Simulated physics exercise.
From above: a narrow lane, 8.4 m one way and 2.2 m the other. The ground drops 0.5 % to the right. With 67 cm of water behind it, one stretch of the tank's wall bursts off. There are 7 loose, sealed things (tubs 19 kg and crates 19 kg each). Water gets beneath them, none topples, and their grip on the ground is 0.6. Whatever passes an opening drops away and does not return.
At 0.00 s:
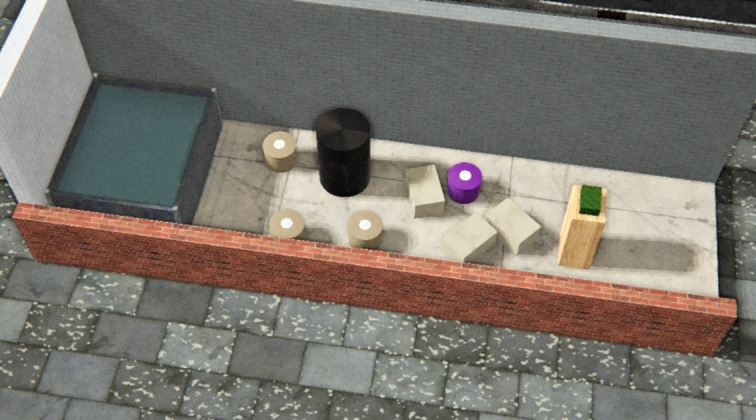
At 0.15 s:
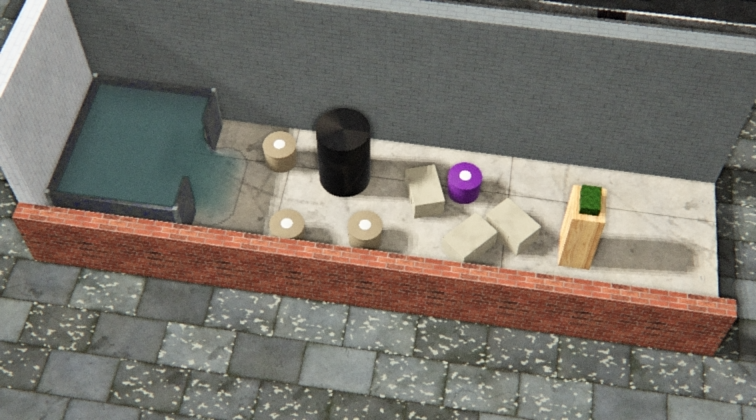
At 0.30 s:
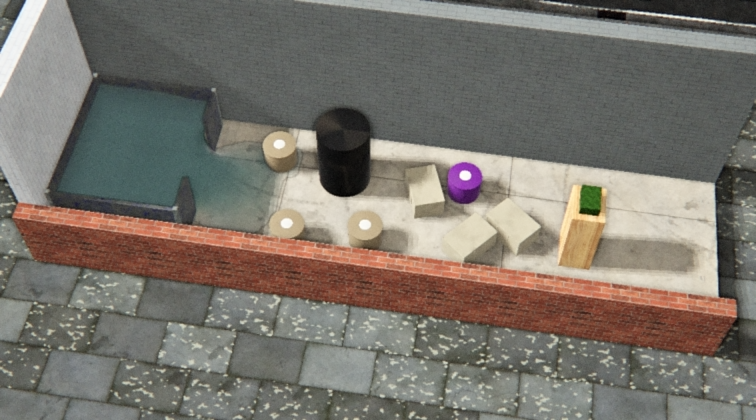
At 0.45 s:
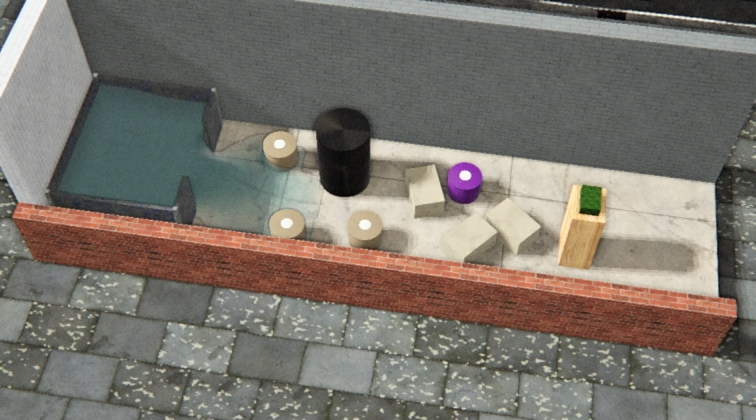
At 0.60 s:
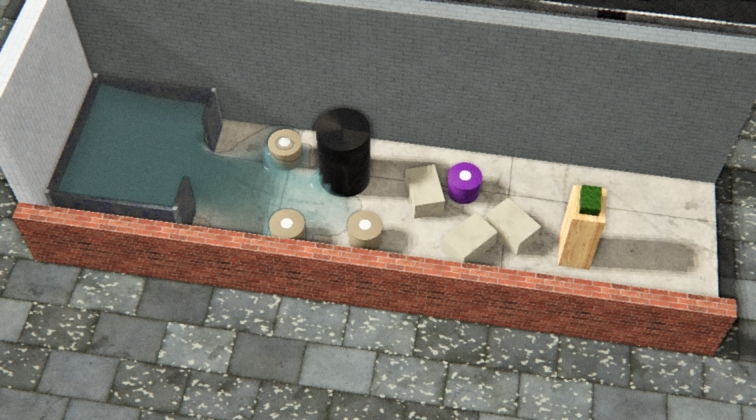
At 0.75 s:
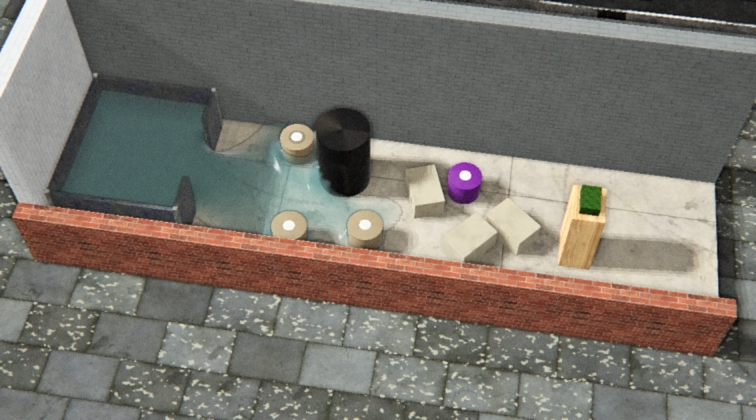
Water pours through a gap in the tank's wall, spreads right, and shifts one tan tub.
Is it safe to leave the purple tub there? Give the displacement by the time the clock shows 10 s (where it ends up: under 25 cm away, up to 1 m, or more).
Purple tub holds its place.
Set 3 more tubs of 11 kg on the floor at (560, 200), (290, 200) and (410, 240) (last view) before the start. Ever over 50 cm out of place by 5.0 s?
In turn: More, over, over.
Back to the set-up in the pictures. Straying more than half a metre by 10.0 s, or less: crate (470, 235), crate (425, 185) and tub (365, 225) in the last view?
In turn: More, under, over.
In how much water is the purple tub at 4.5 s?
About 9 cm.
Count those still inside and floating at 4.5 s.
I count 0.
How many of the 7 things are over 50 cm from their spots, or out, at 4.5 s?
By then 5.
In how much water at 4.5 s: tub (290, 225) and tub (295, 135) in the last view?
About 11 and 10 cm.
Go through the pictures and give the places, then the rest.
In the first frame, the purple tub at (465, 176), on the bottom; 2.9 m2 under water; 0 of 7 have shifted.
In the second frame, the purple tub at (465, 176), on the bottom; water covers 3.5 m2; 0 of 7 have shifted.
In the third frame, the purple tub at (465, 176) rests on the ground; water covers 4.3 m2; 0 of 7 have shifted.
In the fourth frame, the purple tub at (465, 176), on the bottom; water covers 5.0 m2; 0 of 7 have shifted.
In the fifth frame, the purple tub at (465, 176) rests on the ground; 5.7 m2 under water; 1 of 7 have shifted.
In the sixth frame, the purple tub at (465, 176) rests on the ground; 6.4 m2 under water; 1 of 7 have shifted.
After 2.0 s the purple tub is near (465, 176), 0.0 m from its start, aground; 0 of 7 are out; 3 afloat.
After 4.5 s the purple tub is near (467, 176), 0.0 m from its start, aground; 2 of 7 are out; 0 afloat.
After 7.0 s the purple tub is near (467, 176), 0.0 m from its start, aground; 2 of 7 are out; 1 afloat.
After 10.0 s the purple tub is near (467, 176), 0.0 m from its start, aground; 2 of 7 are out; 0 afloat.
